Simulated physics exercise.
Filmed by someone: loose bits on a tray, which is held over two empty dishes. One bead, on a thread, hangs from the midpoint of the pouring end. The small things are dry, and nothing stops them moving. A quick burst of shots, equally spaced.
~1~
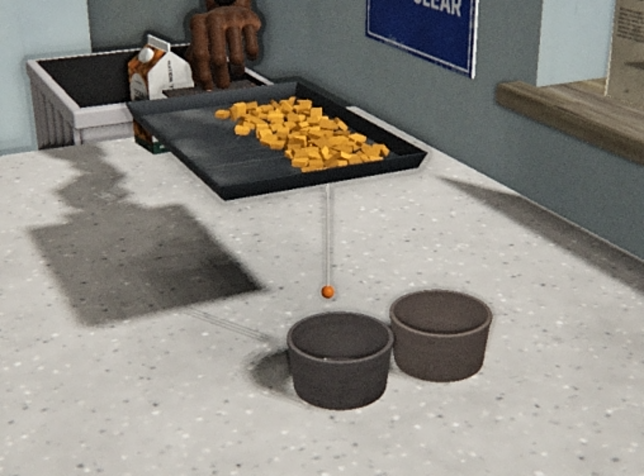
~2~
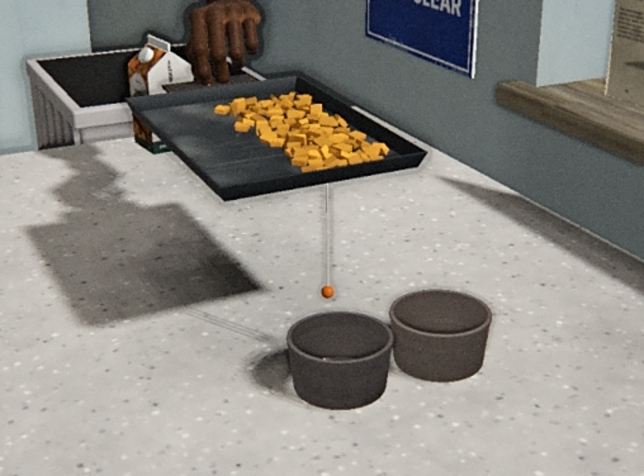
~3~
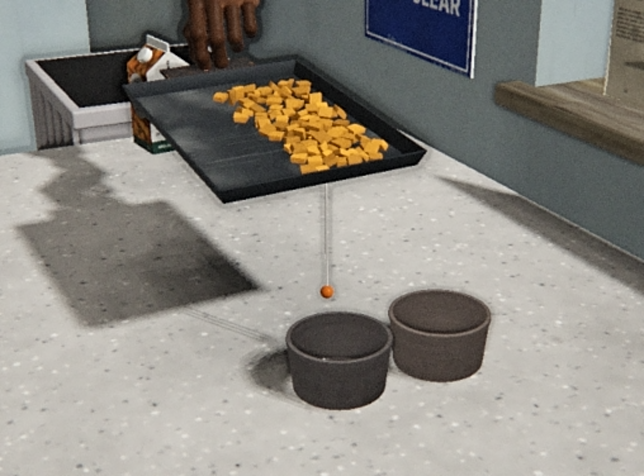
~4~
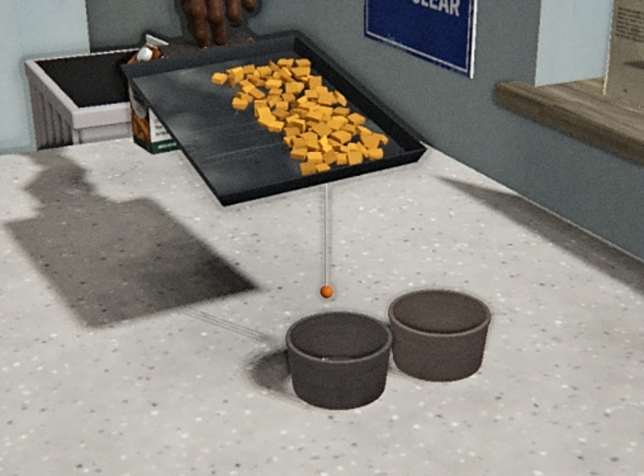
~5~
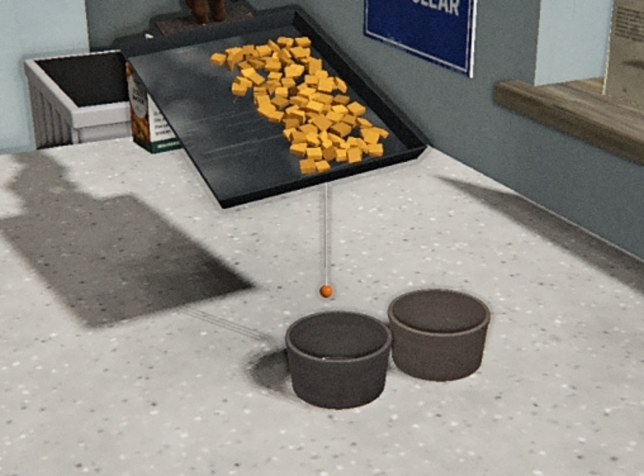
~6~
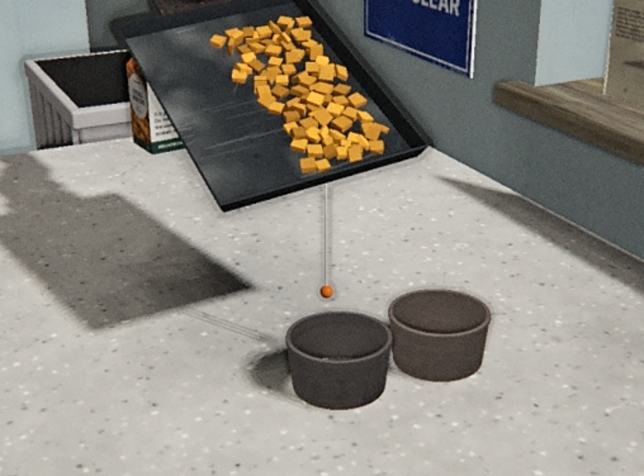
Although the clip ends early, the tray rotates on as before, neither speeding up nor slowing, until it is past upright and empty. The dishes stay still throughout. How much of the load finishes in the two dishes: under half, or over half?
Under half.
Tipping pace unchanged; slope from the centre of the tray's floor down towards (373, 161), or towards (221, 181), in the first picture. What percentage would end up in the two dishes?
30 % and 0 %, roughly.
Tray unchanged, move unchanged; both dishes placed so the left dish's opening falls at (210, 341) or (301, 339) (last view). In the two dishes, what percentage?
It would be roughly 60 per cent, followed by roughly 40 per cent.
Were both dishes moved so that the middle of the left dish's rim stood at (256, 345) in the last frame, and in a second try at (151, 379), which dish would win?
At place one the left of the pair; at place two the right of the pair.
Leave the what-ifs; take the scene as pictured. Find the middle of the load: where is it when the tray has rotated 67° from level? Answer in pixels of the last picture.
The load's middle is around (287, 184).
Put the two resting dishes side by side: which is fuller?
That would be the left of the two, then.
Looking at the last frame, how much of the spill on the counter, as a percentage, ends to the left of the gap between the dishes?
Roughly 100 %.
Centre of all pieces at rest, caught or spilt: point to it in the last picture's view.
The centre comes to rest near (262, 402).
Just after the last frame, tray tipped steeply; the larger part on the tray; just a few outside both; roughly a quarter in the air.
A moment on, tray tipped past a quarter turn; roughly a quarter in the left dish; just a few in the right dish; roughly two thirds outside both; about a tenth in the air.
Further on, tray tipped past a quarter turn; roughly a quarter in the left dish; just a few in the right dish; roughly two thirds outside both.
When it is over, tray tipped past a quarter turn; roughly a quarter in the left dish; just a few in the right dish; roughly two thirds outside both.
